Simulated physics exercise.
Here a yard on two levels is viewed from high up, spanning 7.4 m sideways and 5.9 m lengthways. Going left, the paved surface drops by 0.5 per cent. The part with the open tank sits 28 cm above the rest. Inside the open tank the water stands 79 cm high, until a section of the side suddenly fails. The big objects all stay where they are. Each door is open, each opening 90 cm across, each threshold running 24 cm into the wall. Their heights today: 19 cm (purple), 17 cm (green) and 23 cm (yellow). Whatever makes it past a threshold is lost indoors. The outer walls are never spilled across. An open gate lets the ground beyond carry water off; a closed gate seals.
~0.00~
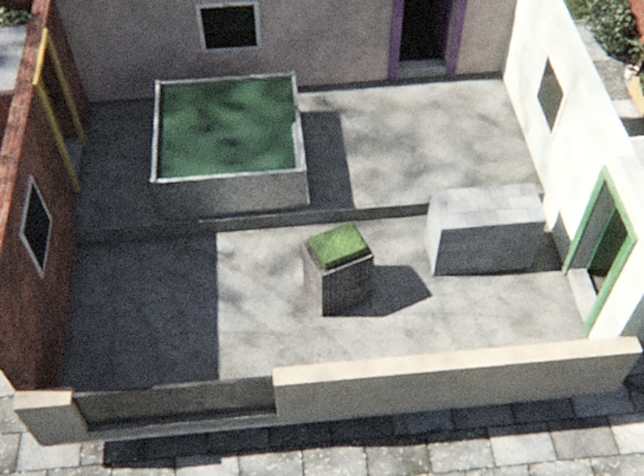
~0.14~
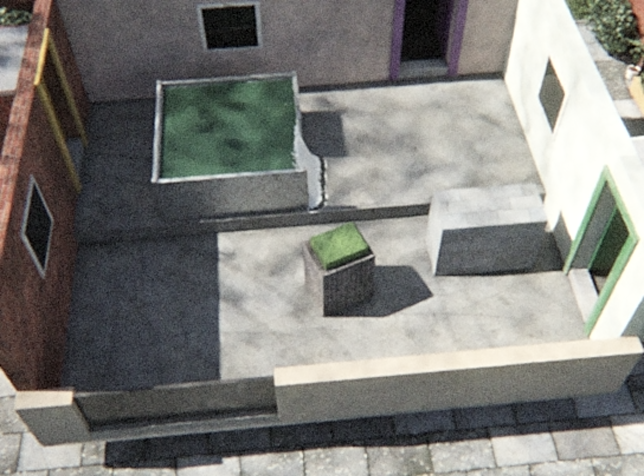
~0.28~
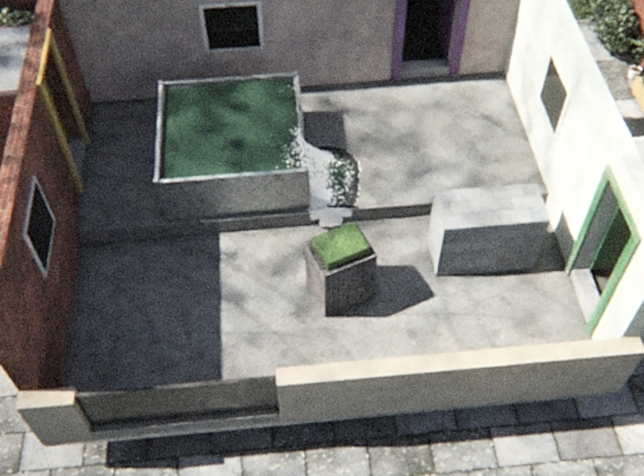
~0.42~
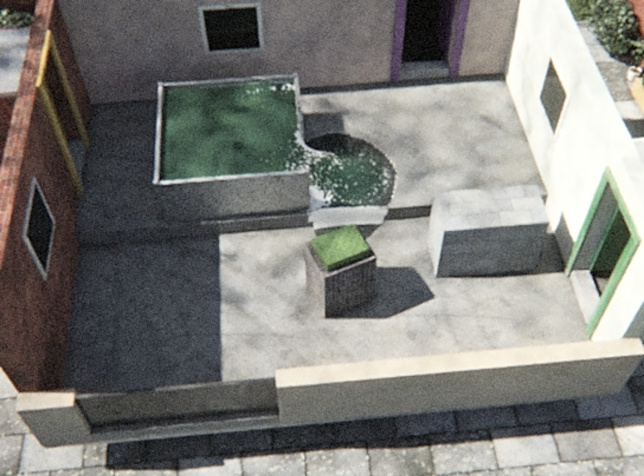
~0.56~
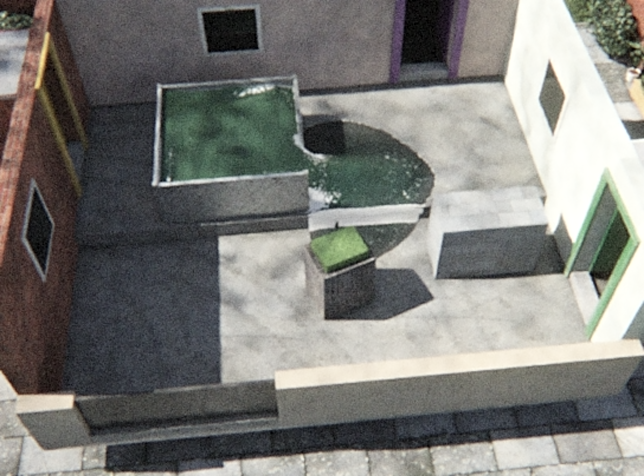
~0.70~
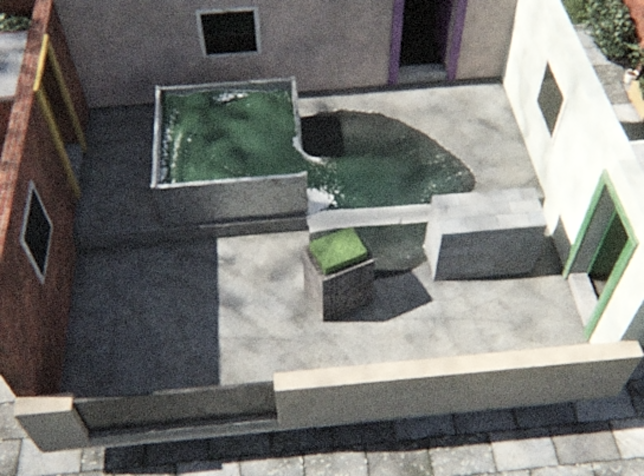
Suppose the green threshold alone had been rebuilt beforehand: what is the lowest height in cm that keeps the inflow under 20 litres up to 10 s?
11.5 cm.
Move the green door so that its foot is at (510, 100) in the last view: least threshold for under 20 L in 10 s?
Something near 20 cm.
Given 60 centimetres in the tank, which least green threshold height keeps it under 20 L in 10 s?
Roughly 7.5 centimetres would do it.
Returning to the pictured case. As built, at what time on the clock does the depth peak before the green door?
Around 10.0 s, give or take.
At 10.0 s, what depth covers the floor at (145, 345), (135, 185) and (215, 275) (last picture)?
Depths of roughly 12 cm, 2 cm and 12 cm, in that order.
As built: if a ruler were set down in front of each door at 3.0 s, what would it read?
Door by door in cm - purple 15, green 9, yellow 0.
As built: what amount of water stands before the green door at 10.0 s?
Some 14.5 cm.
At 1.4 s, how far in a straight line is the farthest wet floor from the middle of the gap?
Front distance: Approx. 4.2 m.
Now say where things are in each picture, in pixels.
In the first picture, the open tank at (228, 128) is whole and still, 79 cm deep; the green door at (594, 260) is dry.
In the second picture, the gap is at (301, 168), the front 0.3 m out at (322, 169); the back of the open tank holds 79 cm.
In the third picture, the gap is at (303, 170), the front 0.8 m out at (354, 178); the back of the open tank holds 79 cm.
In the fourth picture, the front is at (392, 179), 1.4 m from the gap at (303, 173); 2.2 m2 of floor is wet, 79 cm left at the back.
In the fifth picture, the gap is at (302, 175), the front 2.0 m out at (430, 186); the back of the open tank holds 77 cm.
In the sixth picture, water pours out at (301, 176) and has run 2.7 m, to a hidden place; about 5 cm deep outside, 70 cm at the back; 2.3 m in a straight line remain to the green door at (595, 264).
After 1.4 s water covers 35 % of the floor, deepest (42 cm) near (316, 194); it has not reached the green door.
After 3.0 s water covers 50 % of the floor, deepest (37 cm) near (546, 220); 9 cm at the green door, 0 litres in over its 17 cm threshold.
After 10.0 s water covers 95 % of the floor, deepest (23 cm) near (76, 261); 15 cm at the green door, 2 litres in over its 17 cm threshold.
At the green door as built, the water arrived by 1.8 s and peaked near 15 cm at 10.0 s.
Run again over the same 10 s with other heights there, 38 litres in over 9.5 cm, 12 litres over 13 cm. The limit of 20 litres is kept from about 11.5 cm up.
